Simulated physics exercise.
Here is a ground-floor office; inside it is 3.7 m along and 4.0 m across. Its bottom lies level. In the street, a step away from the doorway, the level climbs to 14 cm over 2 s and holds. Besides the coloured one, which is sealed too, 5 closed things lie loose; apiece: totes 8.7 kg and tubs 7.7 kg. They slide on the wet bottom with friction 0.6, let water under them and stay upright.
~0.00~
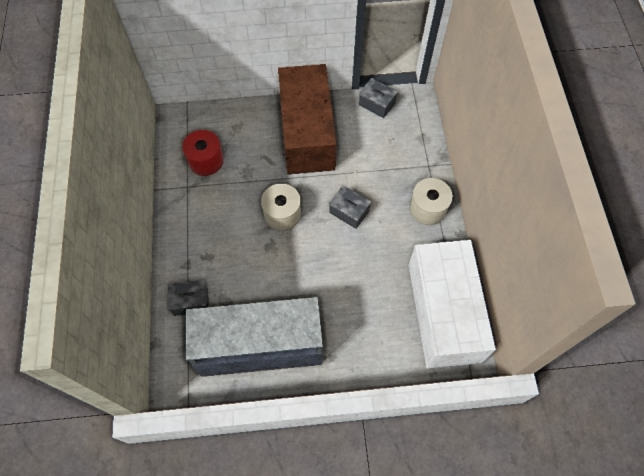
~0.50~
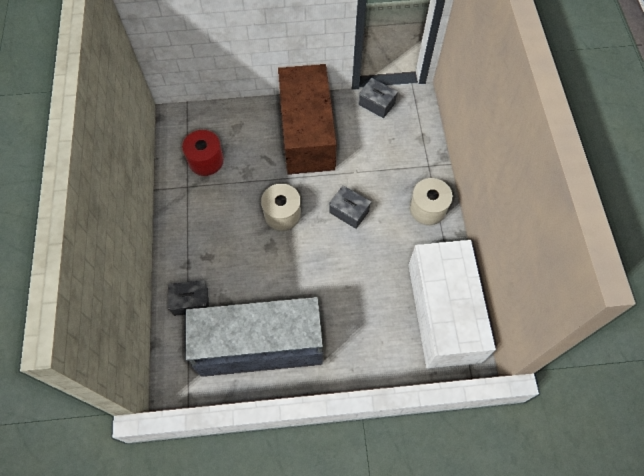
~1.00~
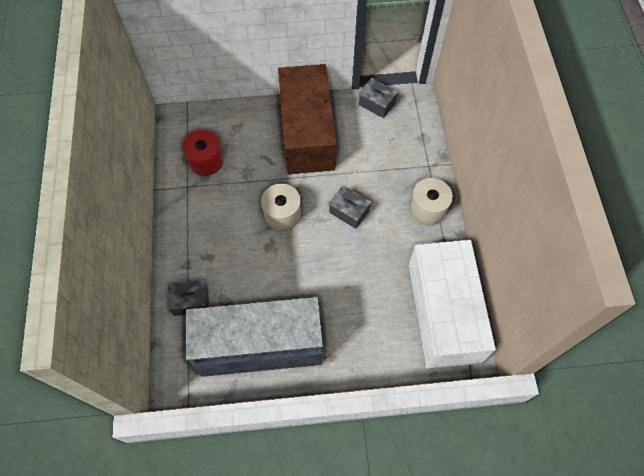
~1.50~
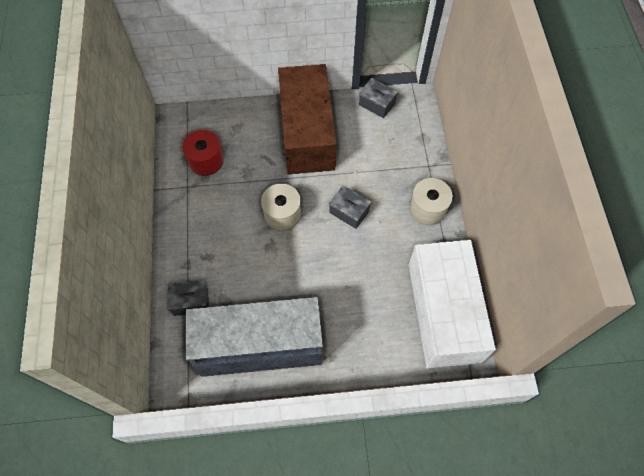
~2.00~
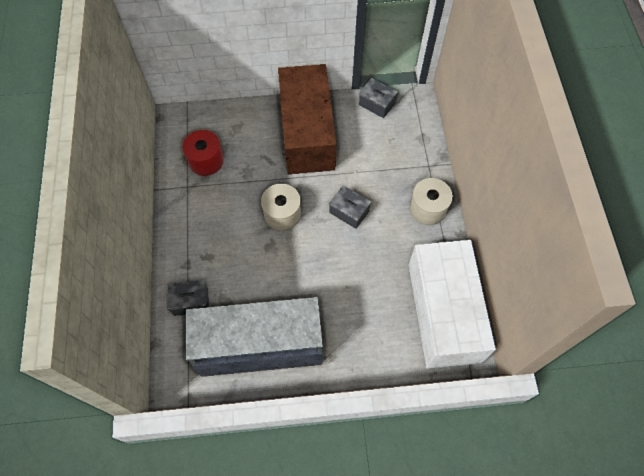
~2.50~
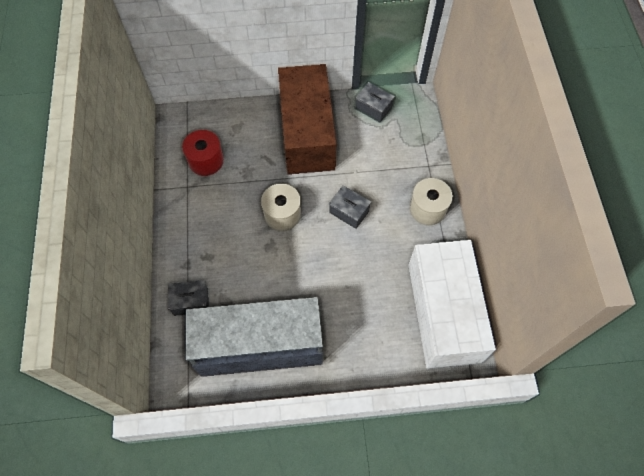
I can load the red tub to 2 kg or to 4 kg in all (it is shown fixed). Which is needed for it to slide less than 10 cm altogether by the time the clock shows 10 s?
Verdict: The smaller load will do.
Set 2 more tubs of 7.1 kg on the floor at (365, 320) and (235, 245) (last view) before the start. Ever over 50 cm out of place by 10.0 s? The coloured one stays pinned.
In turn: Less, less.
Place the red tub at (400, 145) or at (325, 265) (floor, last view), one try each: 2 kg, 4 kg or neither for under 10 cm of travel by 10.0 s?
In turn: Neither holds; neither holds.
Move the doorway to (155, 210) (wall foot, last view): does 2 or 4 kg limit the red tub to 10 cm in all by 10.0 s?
In that case neither weight holds it.
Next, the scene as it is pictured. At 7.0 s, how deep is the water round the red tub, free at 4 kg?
Roughly 0 cm.
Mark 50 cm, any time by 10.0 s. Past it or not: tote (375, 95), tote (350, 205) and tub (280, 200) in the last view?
In turn: Over, short of it, less.
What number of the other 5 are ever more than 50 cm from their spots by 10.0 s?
That makes 2.
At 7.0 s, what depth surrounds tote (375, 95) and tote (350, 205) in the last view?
About 5 and 3 cm.
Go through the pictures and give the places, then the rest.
The first frame shows the red tub at (201, 145) rests on the ground; water covers 0.0 m2; 0 of 6 have shifted.
The second frame shows the red tub at (201, 145) rests on the ground; water covers 0.0 m2; 0 of 6 have shifted.
The third frame shows the red tub at (201, 145) rests on the ground; 0.0 m2 under water; 0 of 6 have shifted.
The fourth frame shows the red tub at (201, 145), on the bottom; 0.0 m2 under water; 0 of 6 have shifted.
The fifth frame shows the red tub at (201, 145), on the bottom; 0.1 m2 under water; 0 of 6 have shifted.
The sixth frame shows the red tub at (201, 145), on the bottom; 0.6 m2 under water; 1 of 6 have shifted.
After 3.5 s the red tub would be 0 cm from its start with 2 kg and 0 cm from its start with 4 kg; 0 cm of water round it then.
After 4.5 s the red tub would be 0 cm from its start with 2 kg and 0 cm from its start with 4 kg; 0 cm of water round it then.
After 7.0 s the red tub would be 0 cm from its start with 2 kg and 0 cm from its start with 4 kg; 0 cm of water round it then.
After 10.0 s the red tub would be 0 cm from its start with 2 kg and 0 cm from its start with 4 kg; 1 cm of water round it then.
